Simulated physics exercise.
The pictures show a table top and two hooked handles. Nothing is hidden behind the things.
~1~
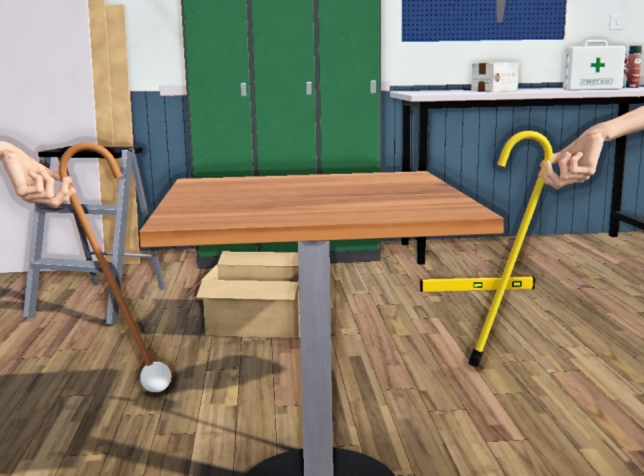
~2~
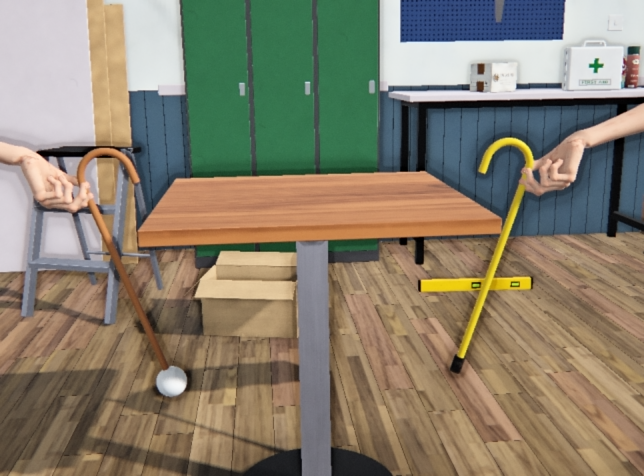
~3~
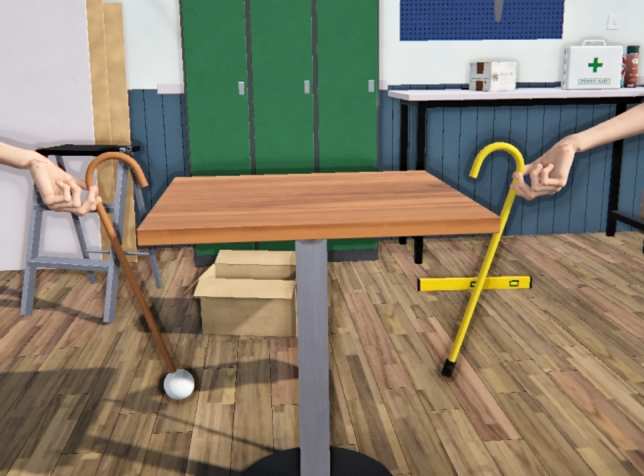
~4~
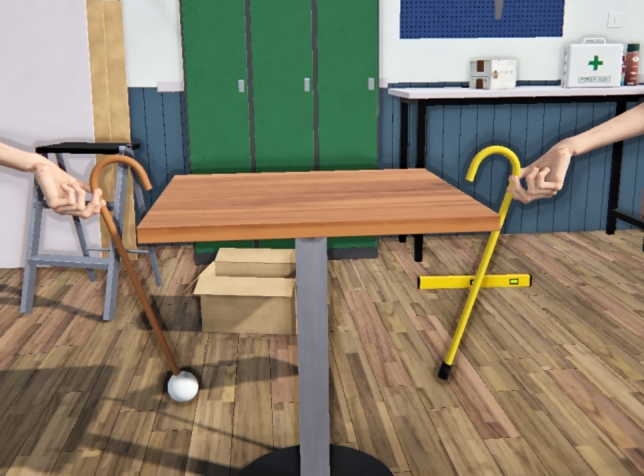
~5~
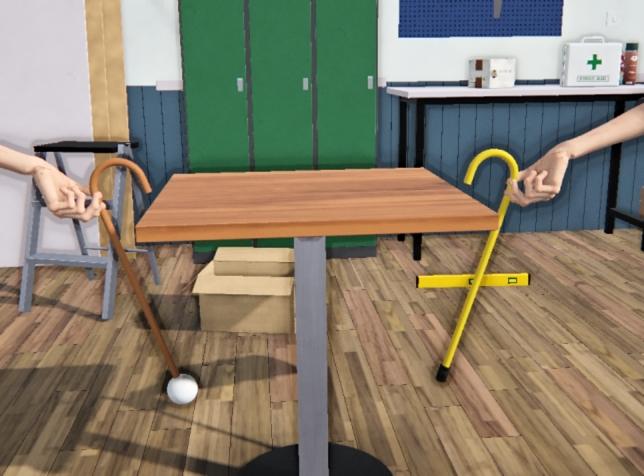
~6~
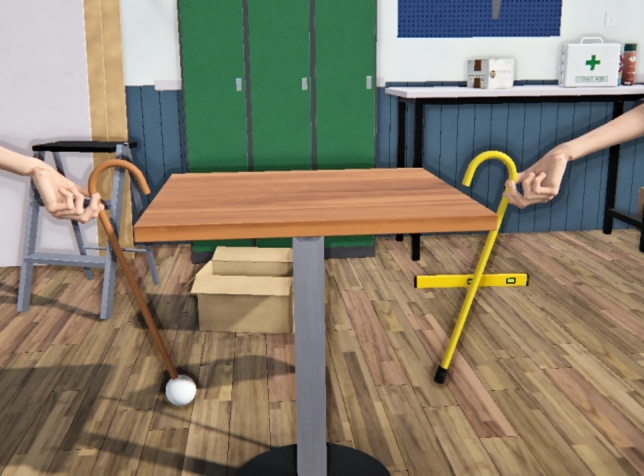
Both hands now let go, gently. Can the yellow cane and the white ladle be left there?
The yellow cane falls to the floor and the white ladle falls to the floor.
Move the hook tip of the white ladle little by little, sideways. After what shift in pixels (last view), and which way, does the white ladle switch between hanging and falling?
Roughly 8 pixels right.
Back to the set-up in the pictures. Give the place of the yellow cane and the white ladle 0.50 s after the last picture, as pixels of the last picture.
About (497, 389), and the other about (109, 413).
Then, 0.30 s after the last picture, yellow cane down below near (458, 378); white ladle down below near (156, 392).
Then, 0.50 s after the last picture, yellow cane falling near (497, 389); white ladle falling near (109, 413).
Then, 0.66 s after the last picture, yellow cane falling near (544, 433); white ladle falling.
At rest, the yellow cane slips off, near (554, 458); the white ladle slips off.
